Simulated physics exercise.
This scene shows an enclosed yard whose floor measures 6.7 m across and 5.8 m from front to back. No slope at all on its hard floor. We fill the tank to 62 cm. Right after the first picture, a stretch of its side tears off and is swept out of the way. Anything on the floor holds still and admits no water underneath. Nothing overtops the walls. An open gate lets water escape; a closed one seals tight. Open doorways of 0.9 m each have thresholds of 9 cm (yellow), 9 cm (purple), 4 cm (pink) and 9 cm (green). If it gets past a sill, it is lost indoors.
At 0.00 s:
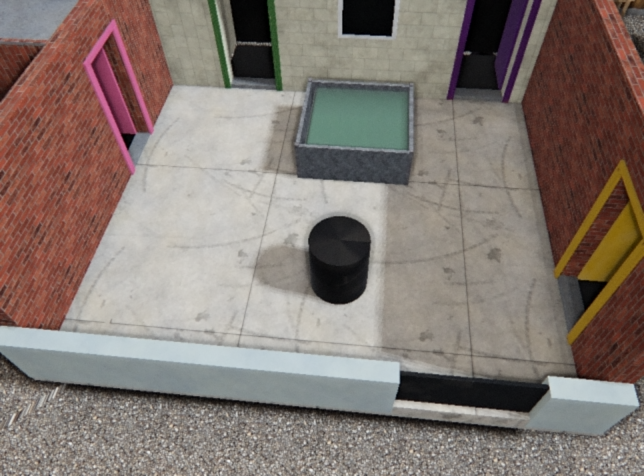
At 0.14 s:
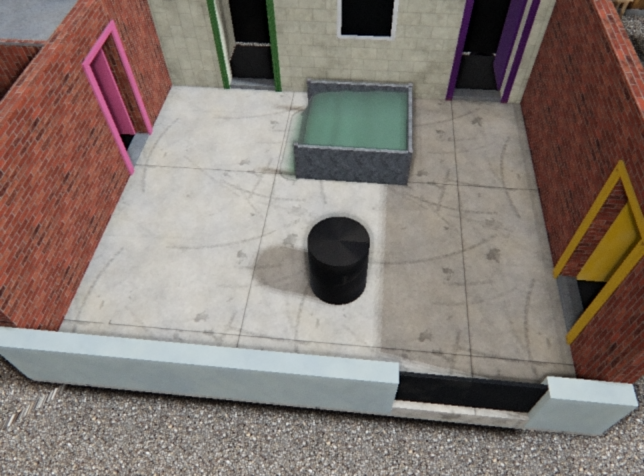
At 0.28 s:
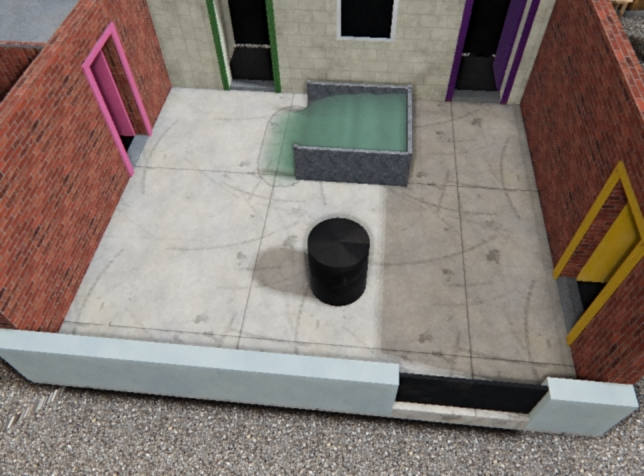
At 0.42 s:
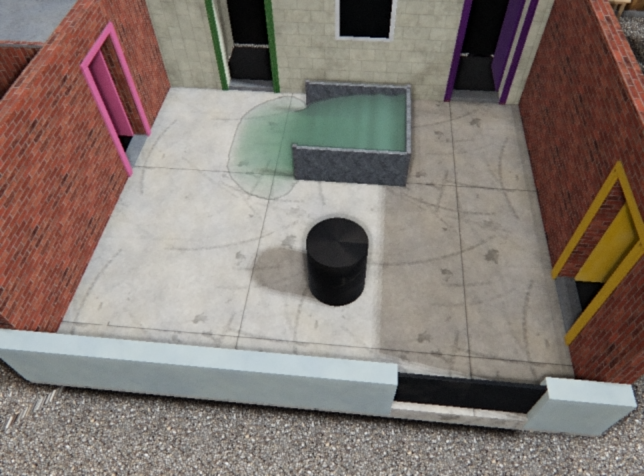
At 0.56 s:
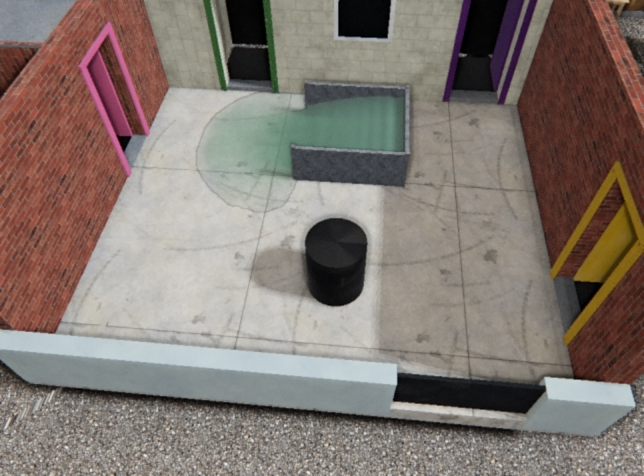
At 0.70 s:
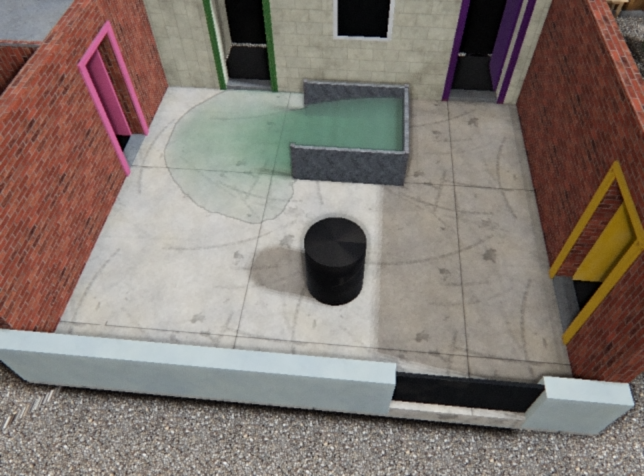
Green-tinted water spreading in a widening rounded sheet from the open left side of a grey tank across a walled yard's pale floor.
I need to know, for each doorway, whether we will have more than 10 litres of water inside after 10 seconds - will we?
Here is how it goes: The yellow door, no, not that much; the purple door, no, not that much; the pink door, yes, more than that; the green door, yes, more than that.
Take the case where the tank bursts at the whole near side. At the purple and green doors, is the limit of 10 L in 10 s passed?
The purple door comes out less than that and the green door less than that.
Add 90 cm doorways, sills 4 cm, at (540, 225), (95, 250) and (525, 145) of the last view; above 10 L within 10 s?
The first one doesn't reach it, the second one exceeds it, and the third one doesn't reach it.
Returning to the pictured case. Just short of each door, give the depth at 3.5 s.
Depths in centimetres - yellow: 0, purple: 0, pink: 14, green: 14.
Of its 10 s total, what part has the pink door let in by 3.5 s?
85 percent or so by then.
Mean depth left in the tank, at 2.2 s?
Roughly 16 centimetres.
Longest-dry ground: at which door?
Lab note: Last arrival at the yellow door.
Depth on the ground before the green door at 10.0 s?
I'd say close to 3.5 cm.
After 1.4 s water covers 25 % of the floor and is deepest (37 cm) near (167, 91); yellow door not reached, purple door not reached, pink door 13 cm at the sill, 44 L in, green door 14 cm at the sill, 0 L in.
After 2.2 s water covers 30 % of the floor and is deepest (34 cm) near (167, 91); yellow door not reached, purple door not reached, pink door 21 cm at the sill, 154 L in, green door 12 cm at the sill, 9 L in.
After 3.5 s water covers 35 % of the floor and is deepest (18 cm) near (131, 169); yellow door not reached, purple door not reached, pink door 14 cm at the sill, 272 L in, green door 14 cm at the sill, 22 L in.
After 6.0 s water covers 60 % of the floor and is deepest (14 cm) near (45, 356); yellow door not reached, purple door not reached, pink door 7 cm at the sill, 319 L in, green door 6 cm at the sill, 33 L in.
After 10.0 s water covers 80 % of the floor and is deepest (9 cm) near (561, 403); yellow door 6 cm at the sill, 0 L in, purple door 2 cm at the sill, 0 L in, pink door 3 cm at the sill, 327 L in, green door 4 cm at the sill, 33 L in.
